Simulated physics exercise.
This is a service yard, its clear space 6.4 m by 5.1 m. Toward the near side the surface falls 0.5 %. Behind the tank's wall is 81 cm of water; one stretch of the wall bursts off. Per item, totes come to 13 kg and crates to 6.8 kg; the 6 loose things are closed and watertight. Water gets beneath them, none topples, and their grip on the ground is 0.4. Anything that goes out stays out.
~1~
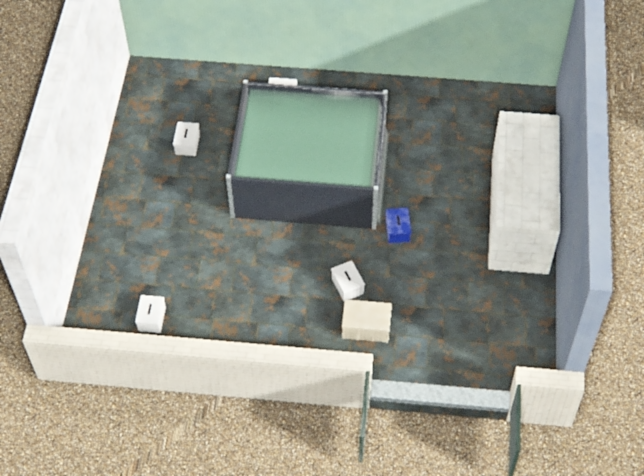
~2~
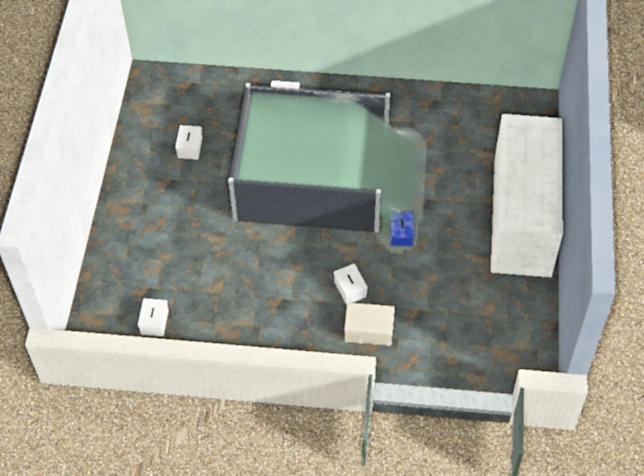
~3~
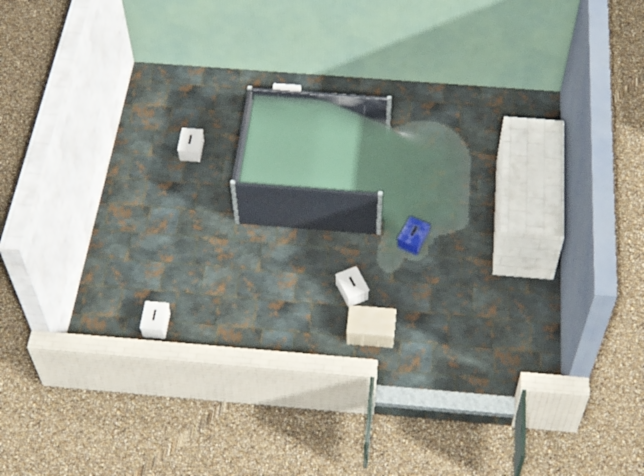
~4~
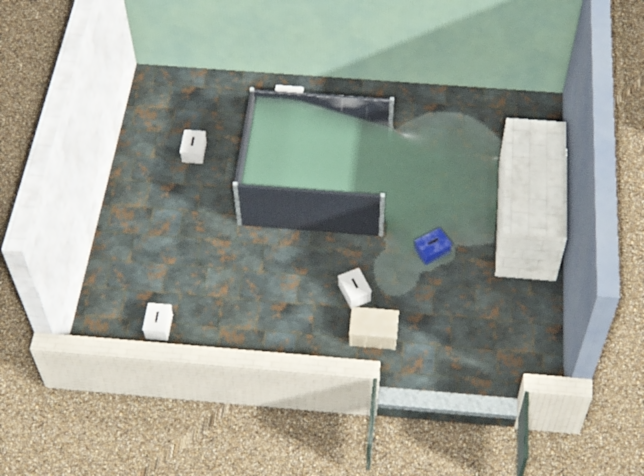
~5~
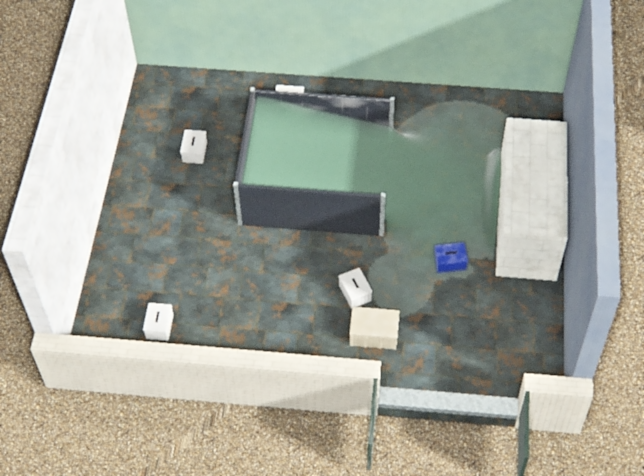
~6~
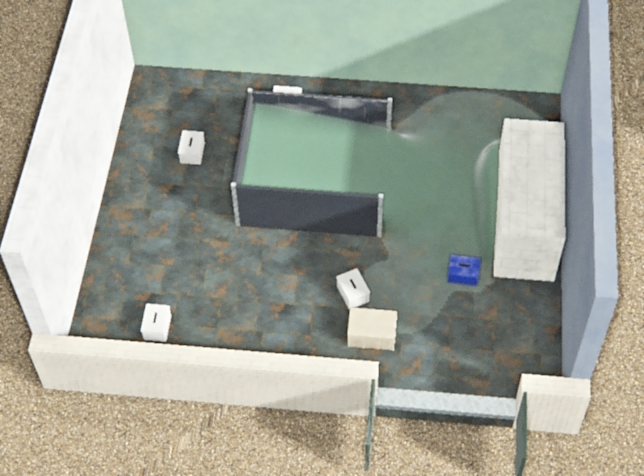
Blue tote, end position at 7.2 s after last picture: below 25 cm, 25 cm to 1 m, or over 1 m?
Expect a big change in position.
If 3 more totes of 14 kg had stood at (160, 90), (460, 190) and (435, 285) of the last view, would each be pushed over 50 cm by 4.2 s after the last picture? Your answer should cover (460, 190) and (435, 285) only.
Beyond the mark, beyond the mark.
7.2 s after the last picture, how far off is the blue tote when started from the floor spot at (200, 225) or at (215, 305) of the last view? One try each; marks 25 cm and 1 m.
Try one, it keeps its spot; try two, it keeps its spot.
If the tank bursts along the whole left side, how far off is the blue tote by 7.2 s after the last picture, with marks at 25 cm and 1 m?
I'd expect the blue tote to have moved just a bit.
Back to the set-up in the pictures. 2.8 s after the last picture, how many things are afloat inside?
At that instant the tally stands at 0.
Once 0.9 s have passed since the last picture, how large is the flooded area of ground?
Somewhere about 13 m2, give or take.
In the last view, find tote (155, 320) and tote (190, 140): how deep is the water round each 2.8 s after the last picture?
About 1 and 0 cm.
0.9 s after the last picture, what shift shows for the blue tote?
Around 250 cm from the start by that time.
Then, 0.9 s after the last picture the blue tote is near (500, 385), 2.6 m from its start, aground; 0 of 6 are out; 0 afloat.
Then, 2.8 s after the last picture the blue tote has gone out; 1 of 6 are out; 0 afloat.
Then, 4.8 s after the last picture the blue tote has gone out; 1 of 6 are out; 1 afloat.
Then, 7.2 s after the last picture the blue tote has gone out; 1 of 6 are out; 1 afloat.
